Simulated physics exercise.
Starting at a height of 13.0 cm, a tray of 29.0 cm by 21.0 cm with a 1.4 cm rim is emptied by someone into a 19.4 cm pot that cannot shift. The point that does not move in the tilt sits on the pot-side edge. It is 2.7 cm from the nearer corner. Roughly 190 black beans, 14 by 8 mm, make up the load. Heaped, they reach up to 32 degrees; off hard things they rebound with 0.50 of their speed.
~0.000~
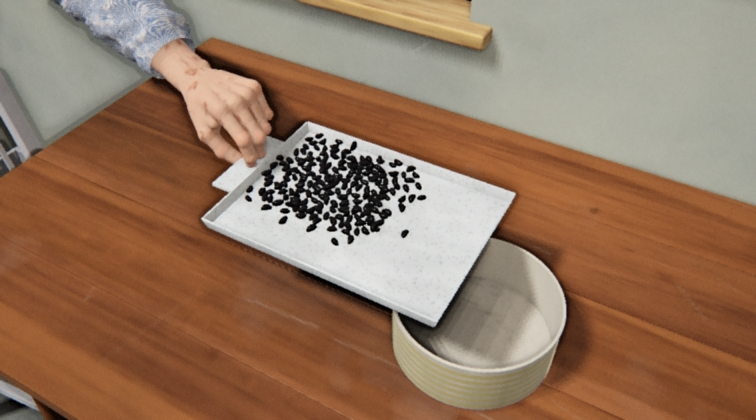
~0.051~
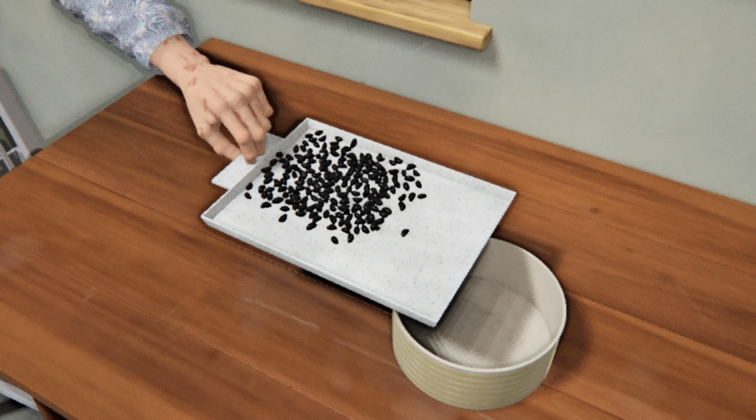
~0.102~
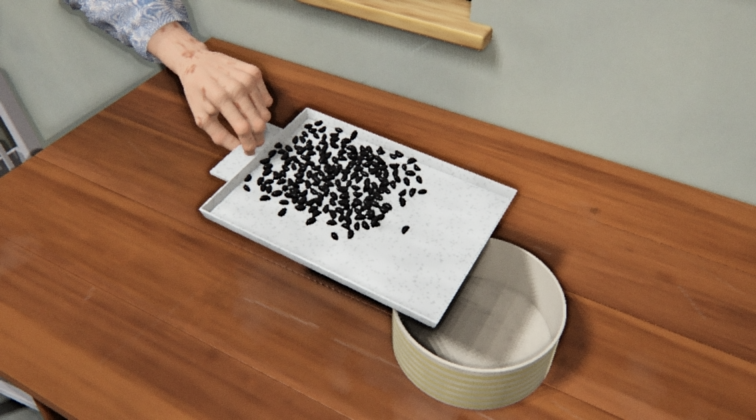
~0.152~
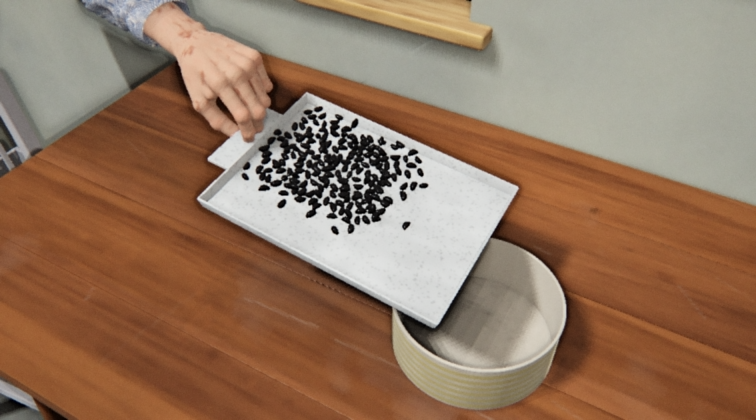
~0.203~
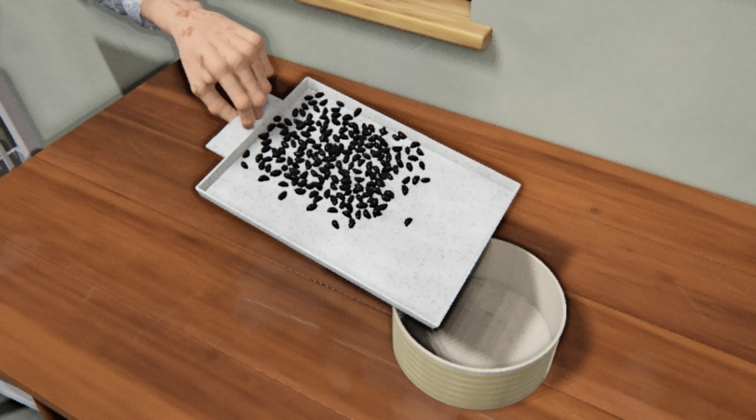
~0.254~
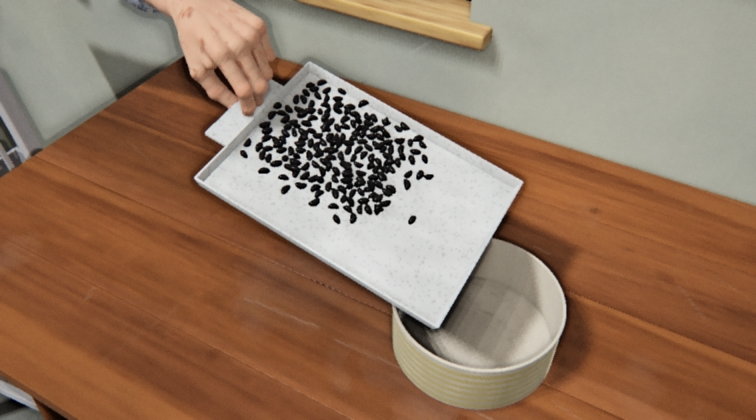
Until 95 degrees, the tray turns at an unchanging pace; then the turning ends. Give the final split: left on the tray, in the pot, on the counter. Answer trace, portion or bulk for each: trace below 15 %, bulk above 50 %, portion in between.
Left on the tray: Trace. Pot: Portion. Counter: Bulk.
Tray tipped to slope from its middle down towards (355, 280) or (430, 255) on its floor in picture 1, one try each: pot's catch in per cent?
First try: About 5 percent; second try: About 70 percent.
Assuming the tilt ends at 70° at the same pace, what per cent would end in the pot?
In that case some 20 per cent.
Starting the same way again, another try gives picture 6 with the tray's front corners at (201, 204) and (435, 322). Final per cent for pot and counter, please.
Final per cent - pot 5, counter 95.
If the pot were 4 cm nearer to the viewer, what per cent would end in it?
Estimated share: Around 70 in a hundred.
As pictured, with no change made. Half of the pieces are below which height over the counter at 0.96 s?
Some 2 cm.
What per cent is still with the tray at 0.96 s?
Reading: Approx. 20%.
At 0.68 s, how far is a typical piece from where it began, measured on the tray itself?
Roughly 16 cm.
After 0.68 s, tilt 55 degrees; the tray holds 100 %, the pot 0 %.
After 0.96 s, tilt 80 degrees; the tray holds 20 %, the pot 15 %.
After 1.34 s, tilt 95 degrees; the tray holds 0 %, the pot 25 %.
In the end, at 2.5 s, tray 0 %, pot 25 %, counter 75 %.
